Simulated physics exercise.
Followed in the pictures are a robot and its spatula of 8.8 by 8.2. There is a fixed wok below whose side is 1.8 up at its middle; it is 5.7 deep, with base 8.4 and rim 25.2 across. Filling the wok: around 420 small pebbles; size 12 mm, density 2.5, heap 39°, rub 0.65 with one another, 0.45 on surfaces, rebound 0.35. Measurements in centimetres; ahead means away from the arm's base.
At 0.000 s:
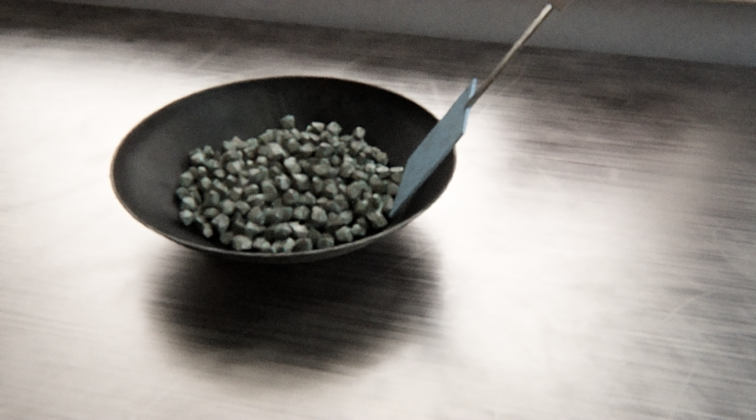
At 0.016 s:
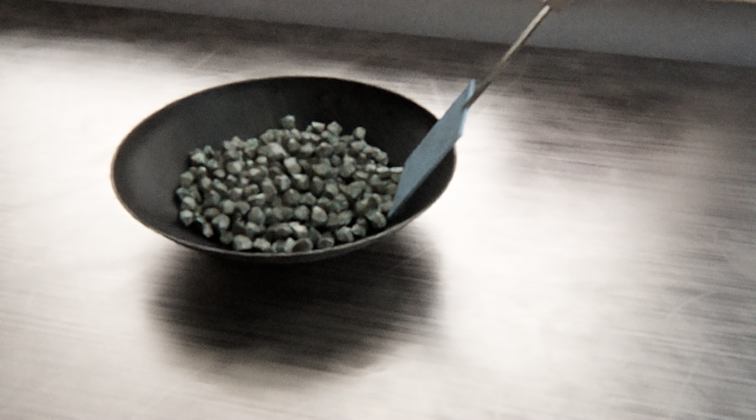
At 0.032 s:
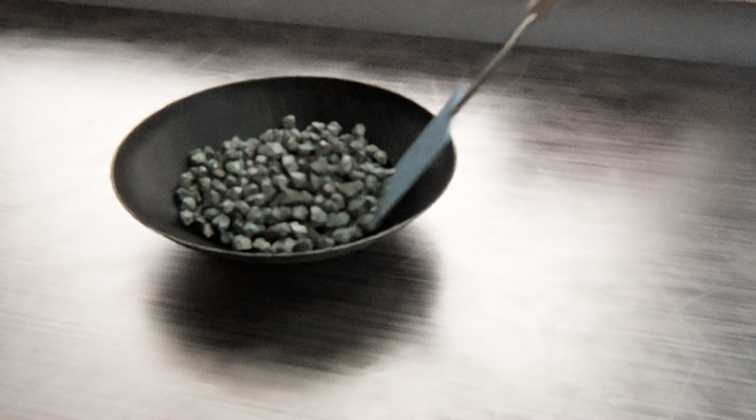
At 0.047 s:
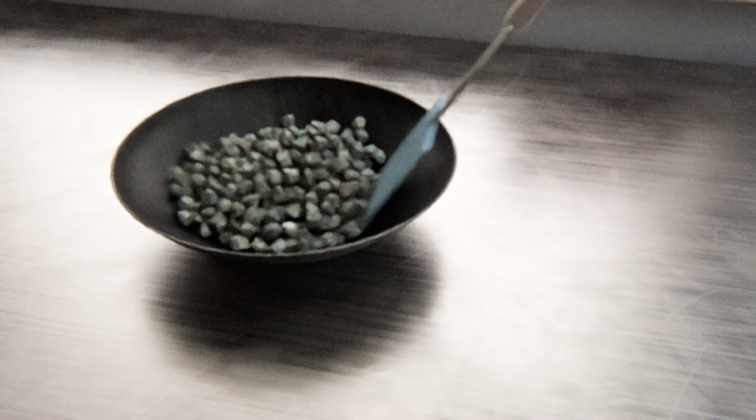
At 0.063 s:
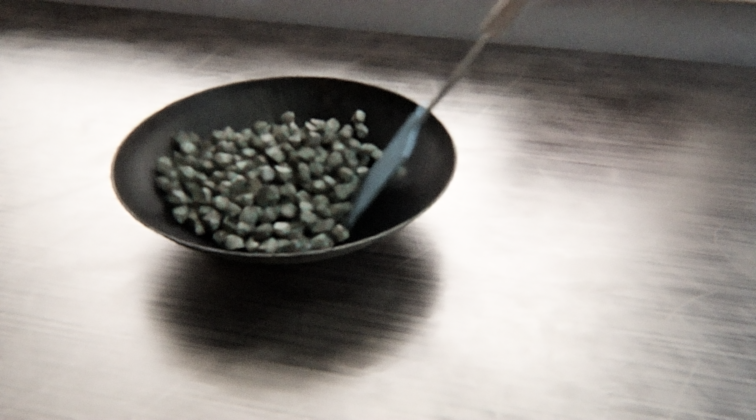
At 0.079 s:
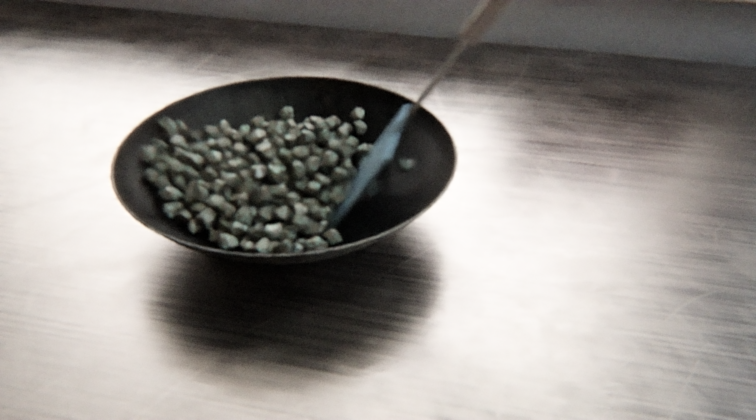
A blue spatula sliding left through a dark wok on a metal surface, pushing small grey-green pebbles toward the left side.
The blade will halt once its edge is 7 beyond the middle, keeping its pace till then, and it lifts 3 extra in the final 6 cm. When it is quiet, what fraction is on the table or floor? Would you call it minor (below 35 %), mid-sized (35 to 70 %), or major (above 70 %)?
I would call it mid-sized.
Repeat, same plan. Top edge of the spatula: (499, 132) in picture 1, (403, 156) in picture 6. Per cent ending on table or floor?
My guess would be close to 50 per cent.
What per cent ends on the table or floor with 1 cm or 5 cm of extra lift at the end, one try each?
It comes to around 45 per cent on the first try and around 30 per cent on the second.
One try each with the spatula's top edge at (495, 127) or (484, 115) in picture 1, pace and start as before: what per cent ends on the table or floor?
About 45 and 40 per cent.
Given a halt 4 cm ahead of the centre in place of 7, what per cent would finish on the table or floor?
In that case some 10 per cent.
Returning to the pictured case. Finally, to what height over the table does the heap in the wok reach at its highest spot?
Some 6.5 cm above the table.
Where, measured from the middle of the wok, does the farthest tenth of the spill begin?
It comes out at close to 30 centimetres.
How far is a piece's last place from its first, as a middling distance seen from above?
I'd put it at close to 11 centimetres.
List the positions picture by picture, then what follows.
The spatula top edge at (470, 104), sloping 59°; upper third of the load around (290, 173), from x 180 to 400, top at y 125; 421 in the wok, in the first frame.
The spatula top edge at (468, 105), sloping 59°; upper third of the load around (290, 173), from x 180 to 400, top at y 125, in the second frame.
The spatula top edge at (455, 112), sloping 59°; upper third of the load around (288, 171), from x 180 to 390, top at y 125, in the third frame.
The spatula top edge at (435, 120), sloping 59°; upper third of the load around (281, 167), from x 175 to 390, top at y 120, in the fourth frame.
The spatula top edge at (416, 126), sloping 59°; upper third of the load around (270, 164), from x 160 to 400, top at y 120, in the fifth frame.
The spatula top edge at (398, 130), sloping 59°; upper third of the load around (256, 159), from x 150 to 405, top at y 115; 421 in the wok, in the sixth frame.
After 0.12 s, sloping 59°, highest piece 8 above the table; 420 in the wok, 1 on the blade or in flight.
After 0.17 s, sloping 59°, highest piece 11 above the table; 409 in the wok, 12 on the blade or in flight.
After 0.39 s, sloping 59°, highest piece 8 above the table; 242 in the wok, 139 on the table or floor, 40 on the blade or in flight.
After 1.44 s, sloping 59°, highest piece 7 above the table; 242 in the wok, 179 on the table or floor.
In the end, 242 in the wok, 179 on the table or floor. That is 43 % on the table or floor.
